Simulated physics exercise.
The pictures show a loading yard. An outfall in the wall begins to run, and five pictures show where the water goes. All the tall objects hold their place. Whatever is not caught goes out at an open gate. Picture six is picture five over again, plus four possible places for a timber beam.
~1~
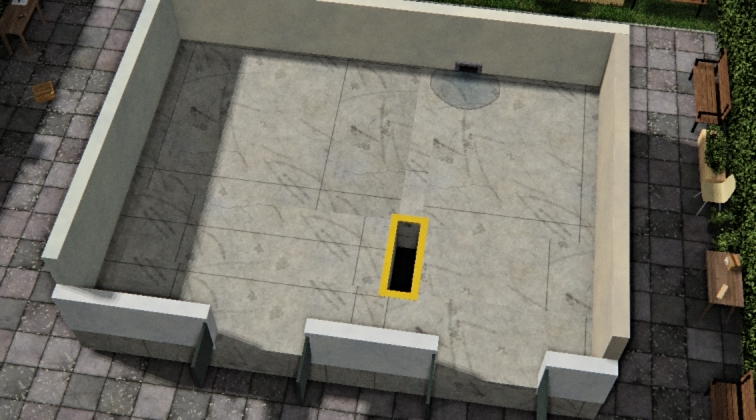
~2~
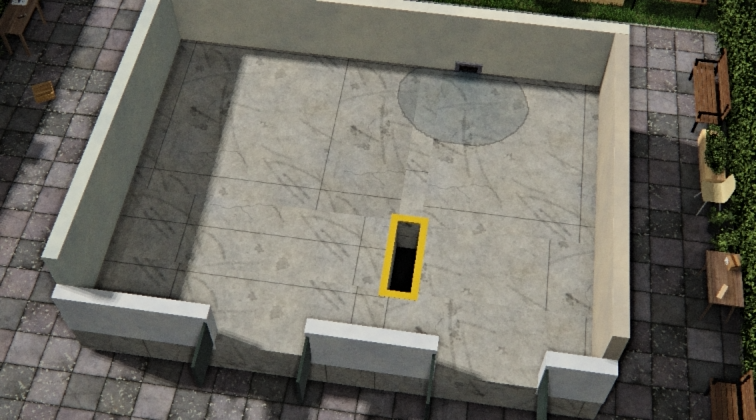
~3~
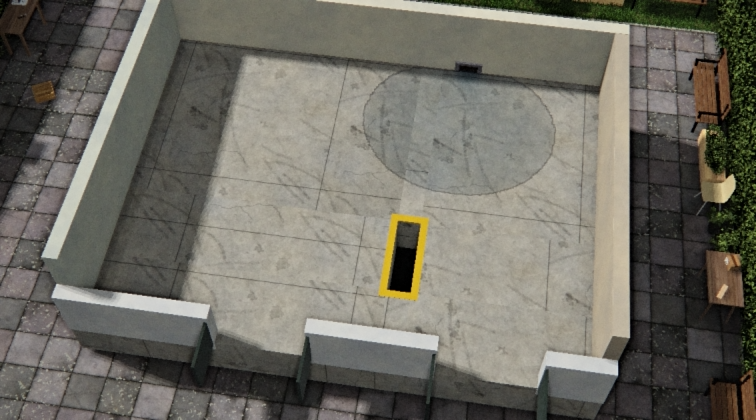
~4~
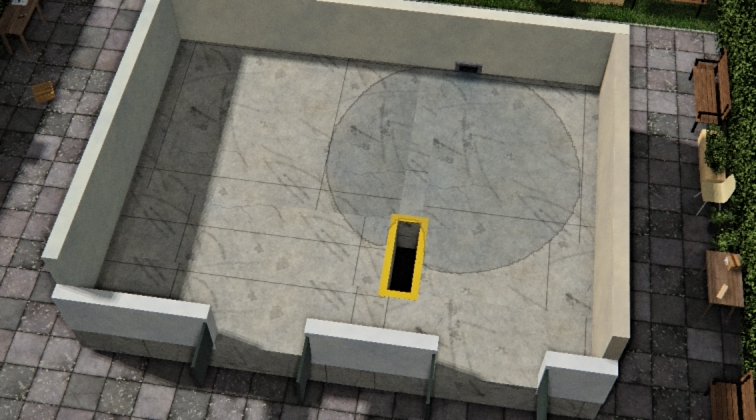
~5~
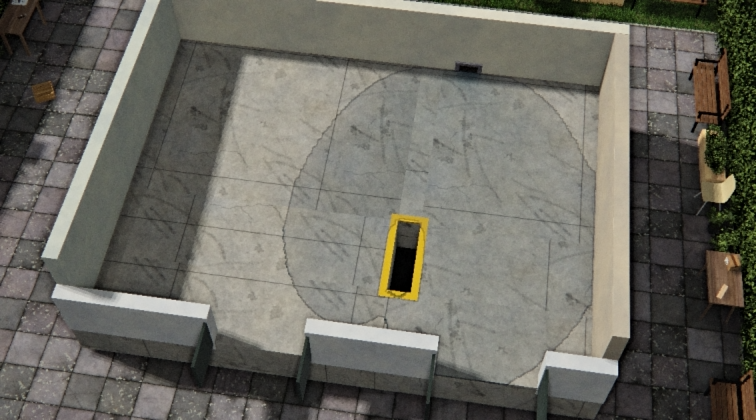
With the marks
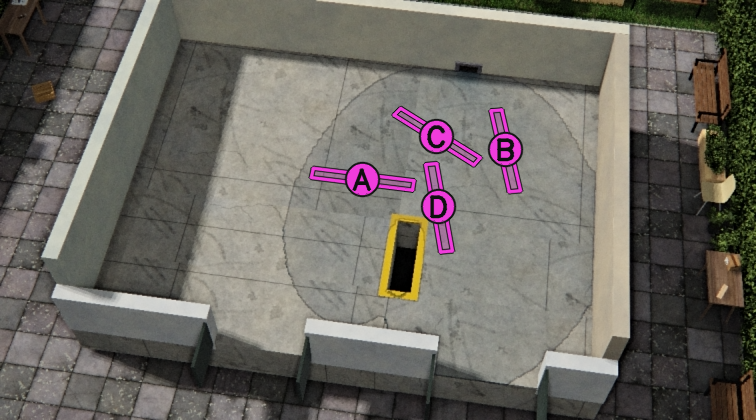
In a walled yard, a dark wet patch spread from a small opening in the back wall, widening across the pale floor until it surrounded the yellow-edged pit and reached the front wall.
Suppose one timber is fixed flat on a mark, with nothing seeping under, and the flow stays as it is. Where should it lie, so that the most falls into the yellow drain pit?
Best: B.
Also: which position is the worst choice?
Here it is position C.
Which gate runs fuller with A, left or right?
The right gate.
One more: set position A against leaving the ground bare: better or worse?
Position A is worse.
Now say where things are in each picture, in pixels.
In the first frame, outfall at (469, 68); yellow drain pit at (404, 256); open gate at (264, 336); open gate at (487, 367); front seen at (493, 98), 2 % of the ground wet; yellow drain pit still dry.
In the second frame, front seen at (481, 141), 7 % of the ground wet; yellow drain pit still dry.
In the third frame, front seen at (412, 180), 15 % of the ground wet; yellow drain pit still dry.
In the fourth frame, front seen at (435, 264), 28 % of the ground wet; yellow drain pit taking water.
In the fifth frame, front seen at (555, 333), 45 % of the ground wet; yellow drain pit taking water.
On the marked copy, A from (312, 172) to (413, 185); B from (496, 110) to (514, 191); C from (397, 111) to (477, 161); D from (431, 164) to (446, 251).
If A is chosen, about 16 % of the stream goes into the yellow drain pit, about 82 % out by the gates.
If B is chosen, about 27 % of the stream goes into the yellow drain pit, about 71 % out by the gates.
If C is chosen, about 6 % of the stream goes into the yellow drain pit, about 92 % out by the gates.
If D is chosen, about 16 % of the stream goes into the yellow drain pit, about 82 % out by the gates.
